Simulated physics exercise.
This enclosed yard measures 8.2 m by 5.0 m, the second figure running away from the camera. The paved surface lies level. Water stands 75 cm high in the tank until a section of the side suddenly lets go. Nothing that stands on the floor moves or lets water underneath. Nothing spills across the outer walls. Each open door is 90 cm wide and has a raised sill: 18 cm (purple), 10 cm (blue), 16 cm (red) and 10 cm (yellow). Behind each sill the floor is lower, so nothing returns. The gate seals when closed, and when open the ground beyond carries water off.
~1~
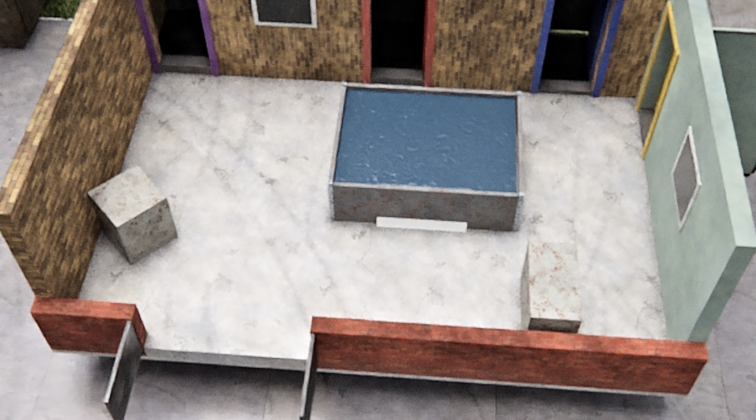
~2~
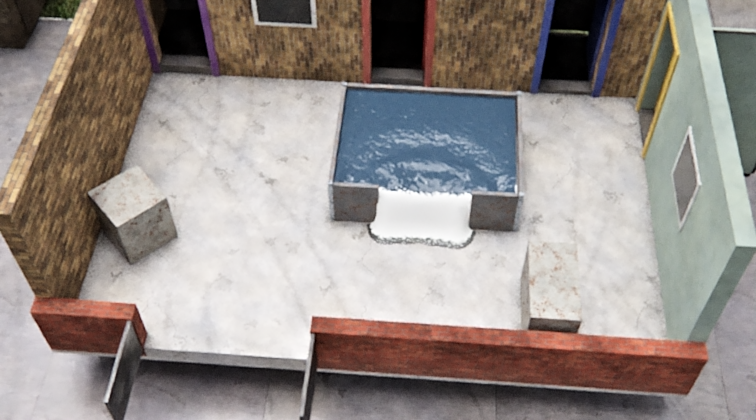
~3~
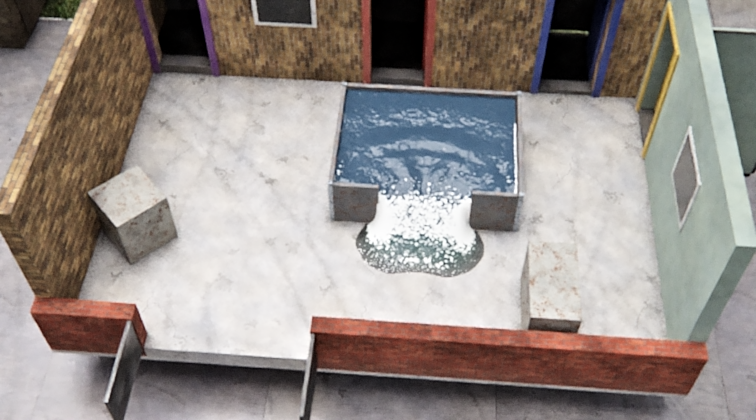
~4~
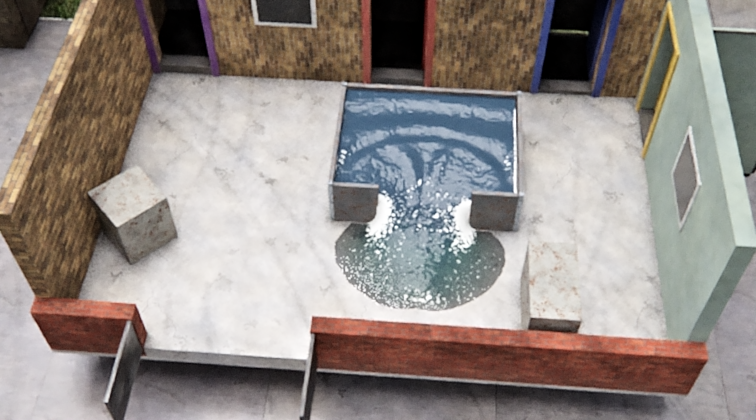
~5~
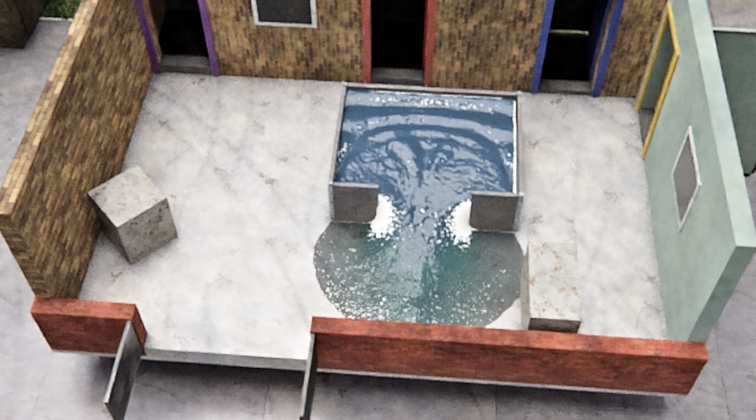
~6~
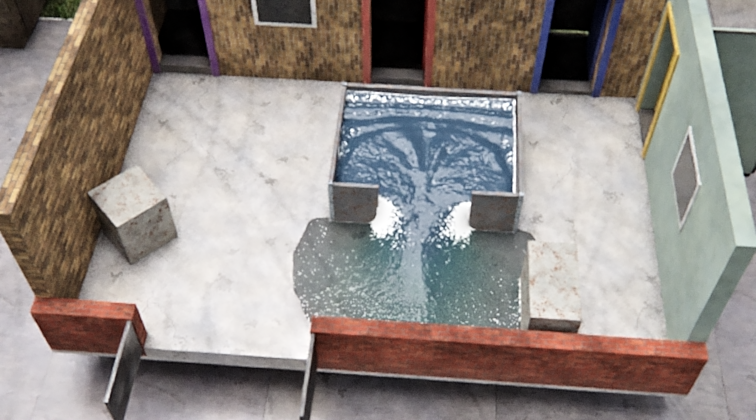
We see a walled yard with a raised tank of still water, until a gap opens in the tank's front and water pours out, foaming, then spreads across the pale floor to the low red wall and the right-hand block.
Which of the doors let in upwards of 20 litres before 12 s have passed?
The water let in: At the purple door it does not reach the limit; at the blue door it does not reach the limit; at the red door it stays under the limit; at the yellow door it stays under the limit.
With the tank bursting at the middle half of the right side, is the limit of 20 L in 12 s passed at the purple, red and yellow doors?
Then: Purple below, red not over, yellow over.
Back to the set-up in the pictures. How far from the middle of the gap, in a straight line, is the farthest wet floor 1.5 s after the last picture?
Some 4.8 m out.
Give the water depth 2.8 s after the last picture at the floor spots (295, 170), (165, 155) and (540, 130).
Roughly 0, 0 and 1 cm, in turn.
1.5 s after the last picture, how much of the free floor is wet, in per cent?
About 30 per cent.
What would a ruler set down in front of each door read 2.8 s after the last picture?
In cm: Purple 0, blue 0, red 0, yellow 0.
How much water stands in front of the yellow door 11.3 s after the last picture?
Some 7.5 cm.
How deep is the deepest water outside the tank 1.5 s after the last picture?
About 46 cm.
Then, 0.7 s after the last picture water covers 20 % of the floor and is deepest (55 cm) near (505, 357); purple door not reached, blue door not reached, red door not reached, yellow door not reached.
Then, 1.5 s after the last picture water covers 30 % of the floor and is deepest (46 cm) near (411, 350); purple door not reached, blue door not reached, red door not reached, yellow door not reached.
Then, 2.8 s after the last picture water covers 55 % of the floor and is deepest (32 cm) near (411, 350); purple door not reached, blue door not reached, red door not reached, yellow door not reached.
Then, 6.3 s after the last picture water covers 85 % of the floor and is deepest (18 cm) near (385, 348); purple door 11 cm at the sill, 0 L in, blue door 10 cm at the sill, 1 L in, red door 1 cm at the sill, 0 L in, yellow door 9 cm at the sill, 3 L in.
Then, 11.3 s after the last picture water covers 95 % of the floor and is deepest (13 cm) near (504, 106); purple door 8 cm at the sill, 0 L in, blue door 7 cm at the sill, 2 L in, red door 12 cm at the sill, 0 L in, yellow door 7 cm at the sill, 4 L in.
